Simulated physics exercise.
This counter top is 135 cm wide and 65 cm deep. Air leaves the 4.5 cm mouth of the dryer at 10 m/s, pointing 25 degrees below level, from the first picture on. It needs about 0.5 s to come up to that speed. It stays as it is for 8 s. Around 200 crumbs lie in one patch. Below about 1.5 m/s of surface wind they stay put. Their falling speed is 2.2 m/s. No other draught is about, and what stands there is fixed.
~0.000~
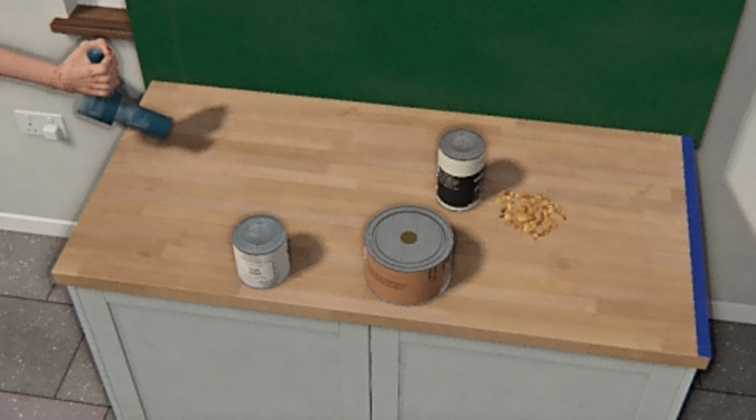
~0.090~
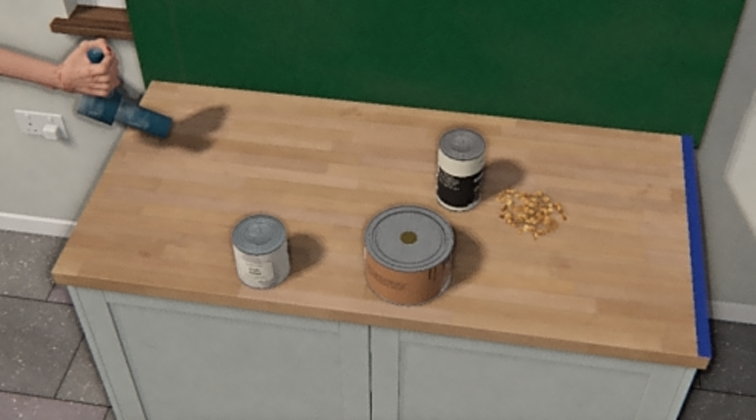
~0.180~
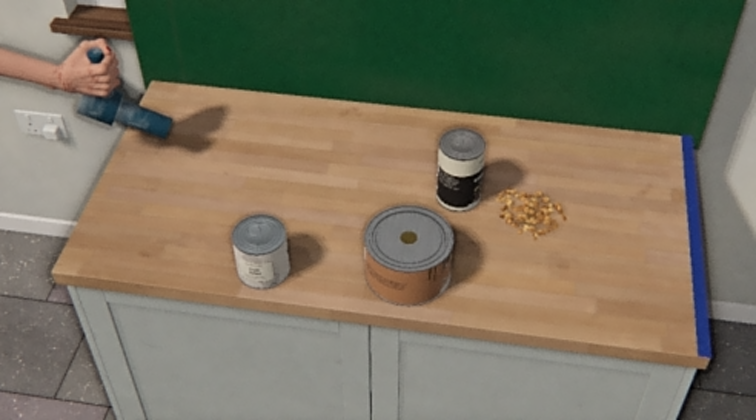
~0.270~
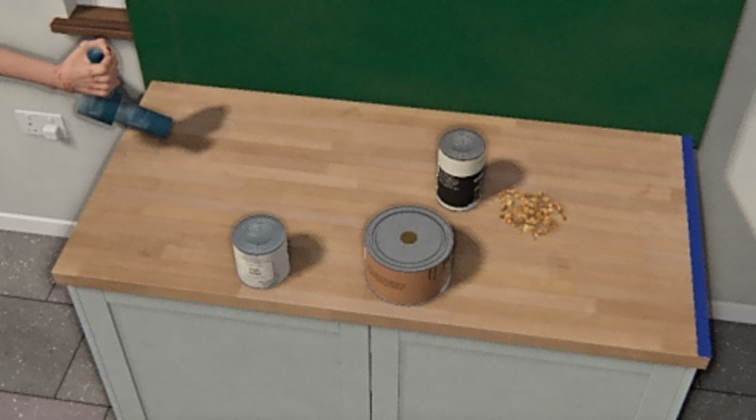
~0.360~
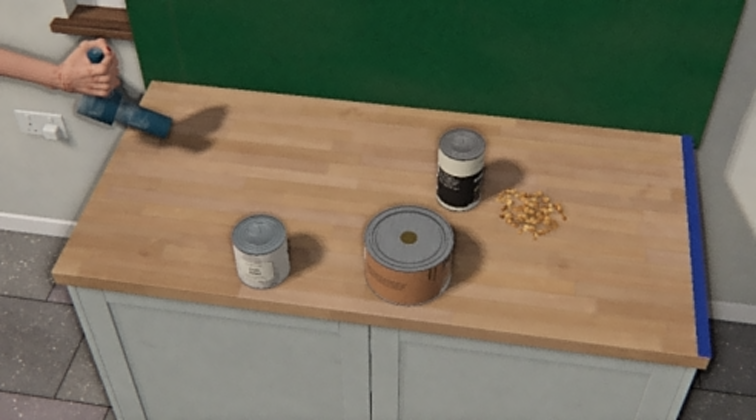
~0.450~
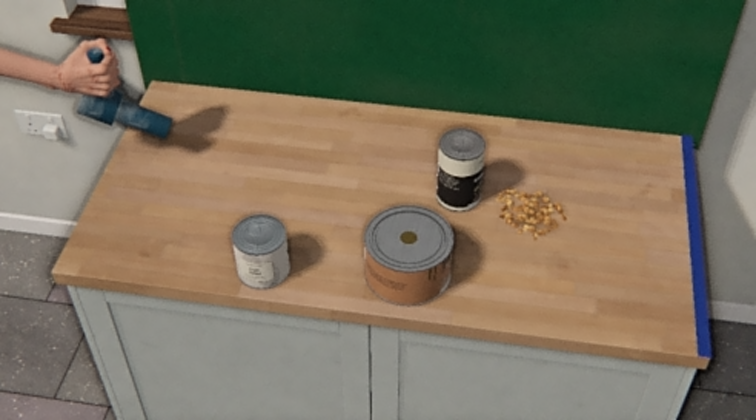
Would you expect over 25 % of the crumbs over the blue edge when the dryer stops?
As for a quarter going over the blue edge: No.
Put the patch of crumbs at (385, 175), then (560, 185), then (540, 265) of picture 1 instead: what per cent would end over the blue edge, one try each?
In turn about 90 %, 60 %, 60 %.
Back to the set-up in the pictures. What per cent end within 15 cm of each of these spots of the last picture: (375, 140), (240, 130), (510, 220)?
In turn about 0 %, 0 %, 90 %.
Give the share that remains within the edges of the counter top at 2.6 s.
Some 100 per cent.
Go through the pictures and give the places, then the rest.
In the first picture, the middle of the crumbs is near (531, 214), none has stirred yet and the mouth of the dryer is at (169, 129).
In the second picture, the middle of the crumbs is near (532, 213), none has stirred yet and the blue edge is centred on (700, 236).
In the third picture, the middle of the crumbs is near (532, 213), none has stirred yet, the top of a tin is at (462, 144) and the top of a large tin is at (409, 237).
In the fourth picture, the middle of the crumbs is near (532, 213) and none has stirred yet.
In the fifth picture, the middle of the crumbs is near (532, 213) and none has stirred yet.
In the sixth picture, the middle of the crumbs is near (532, 213) and none has stirred yet.
After 1.6 s the count stands so, 3 % are over the blue edge; the middle of those still in play is near (535, 214).
After 2.6 s the count stands so, 4 % are over the blue edge; the middle of those still in play is near (535, 214).
After 4.4 s the count stands so, 4 % are over the blue edge; the middle of those still in play is near (535, 214).
After 8.0 s, at the end, 4 % are over the blue edge; the middle of those still in play is near (535, 214).
